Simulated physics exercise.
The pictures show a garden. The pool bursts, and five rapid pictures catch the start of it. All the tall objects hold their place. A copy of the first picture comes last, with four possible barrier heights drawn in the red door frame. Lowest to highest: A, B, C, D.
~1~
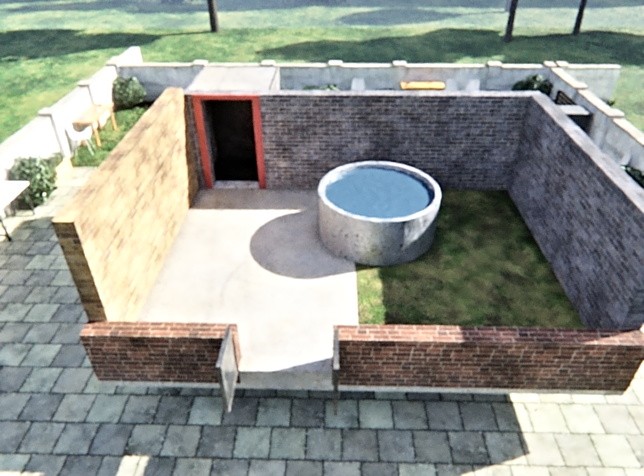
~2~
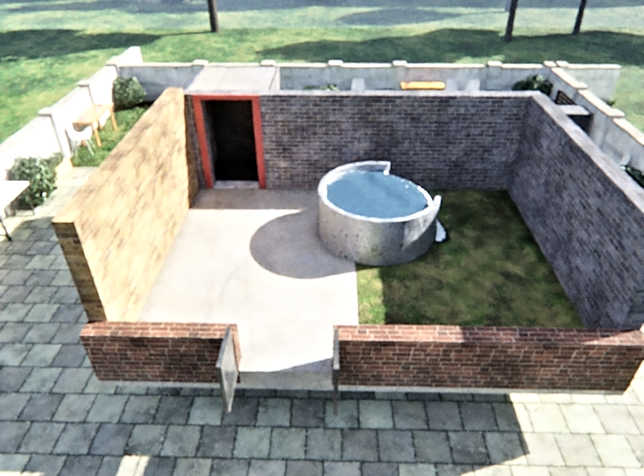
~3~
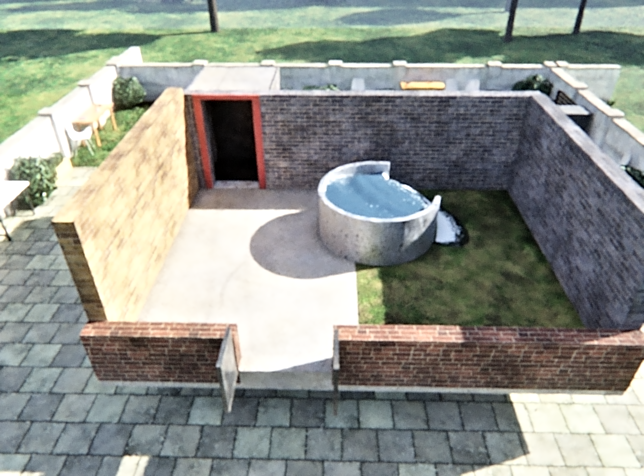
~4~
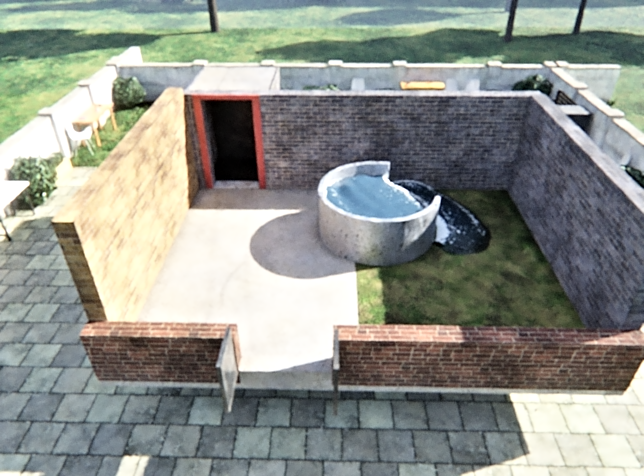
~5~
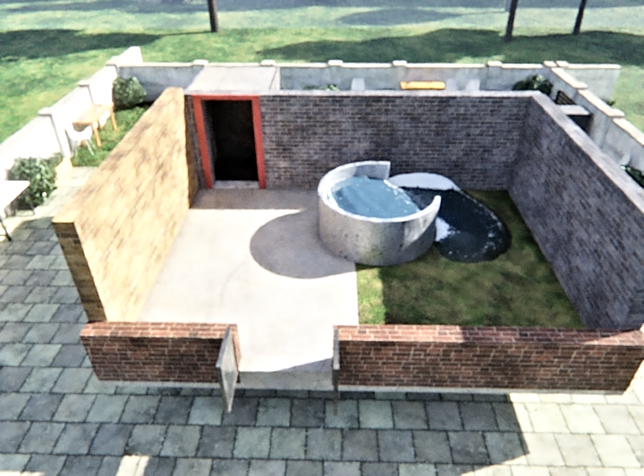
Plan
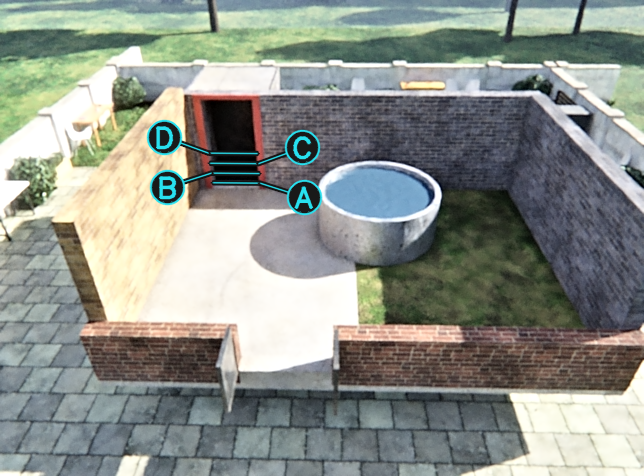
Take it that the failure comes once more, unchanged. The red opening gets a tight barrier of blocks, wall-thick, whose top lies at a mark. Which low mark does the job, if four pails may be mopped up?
That is mark A.
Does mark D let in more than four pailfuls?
No.
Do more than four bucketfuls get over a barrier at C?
No.
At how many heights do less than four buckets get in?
All four.
On the marked copy, A at (236, 182); B at (235, 173); C at (234, 163); D at (233, 153); from the bottom up A, B, C, D.
Choosing A, a splash gets over, under a bucket.
Choosing B, nothing gets over.
Choosing C, nothing gets over.
Choosing D, nothing gets over.
